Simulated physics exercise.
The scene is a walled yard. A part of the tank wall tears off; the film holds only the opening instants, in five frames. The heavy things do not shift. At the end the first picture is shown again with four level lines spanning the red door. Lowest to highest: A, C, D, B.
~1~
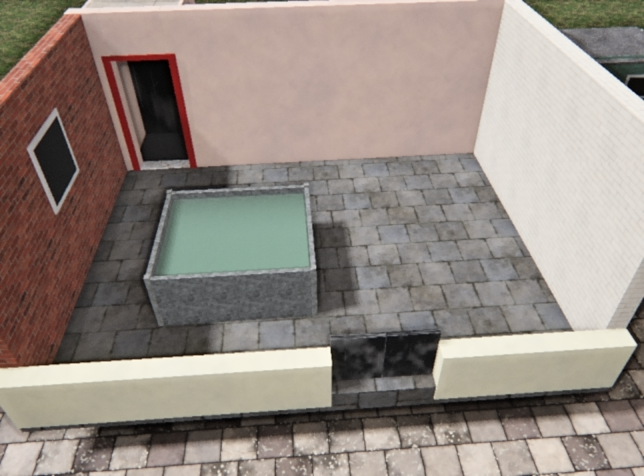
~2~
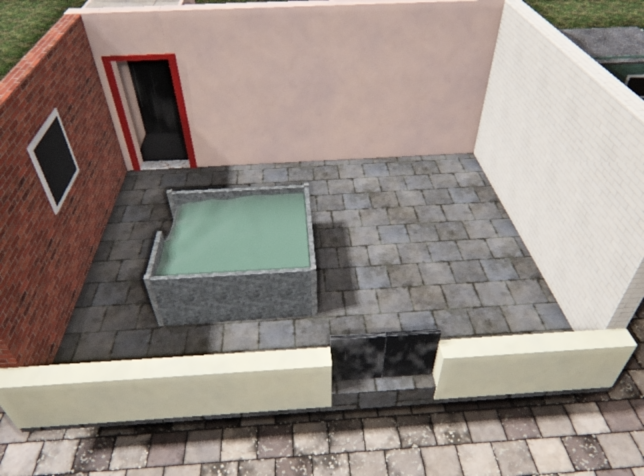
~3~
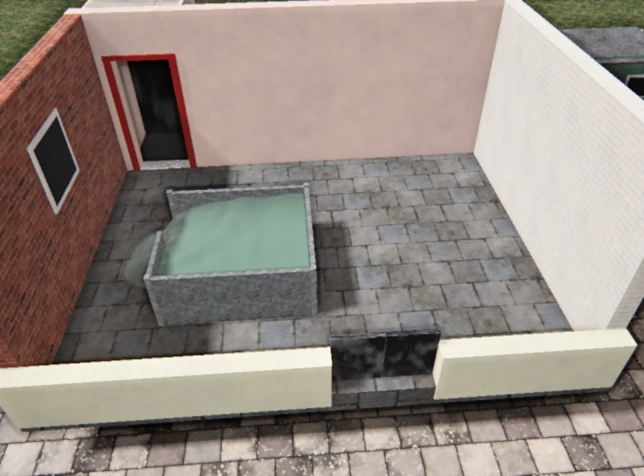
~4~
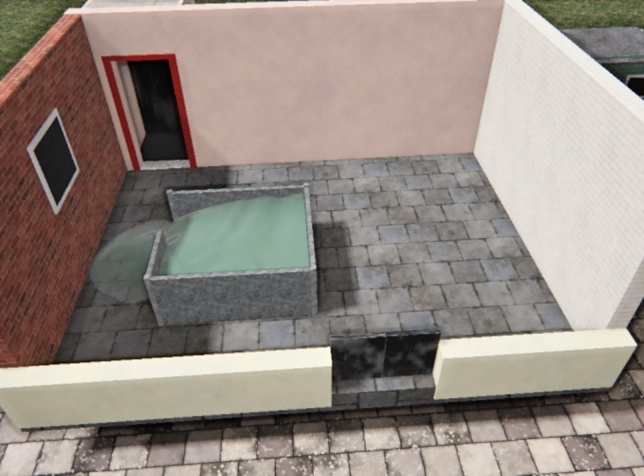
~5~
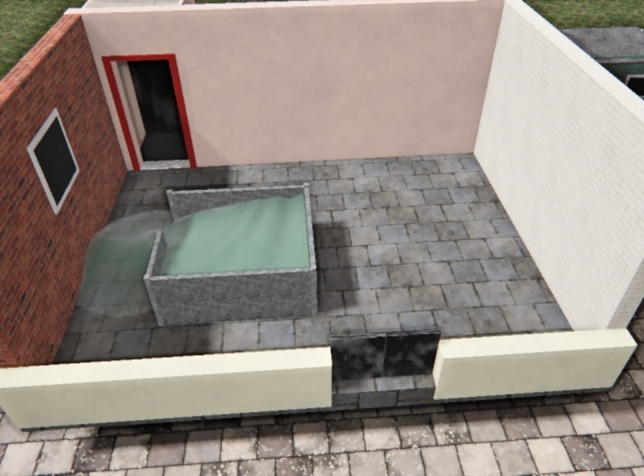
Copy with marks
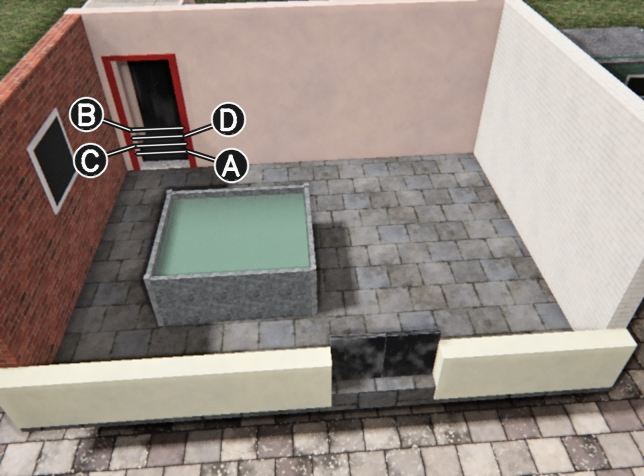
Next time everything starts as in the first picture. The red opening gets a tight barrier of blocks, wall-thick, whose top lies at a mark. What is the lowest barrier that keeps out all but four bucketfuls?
Height A.
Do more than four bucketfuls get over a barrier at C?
No, not at all.
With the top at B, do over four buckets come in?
No, not at all.
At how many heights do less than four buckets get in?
All of the four.
In white, A at (162, 152); B at (156, 129); C at (160, 144); D at (158, 137); from the bottom up A, C, D, B.
If A is chosen, a bucket or two gets in.
If B is chosen, nothing gets over.
If C is chosen, nothing gets over.
If D is chosen, nothing gets over.
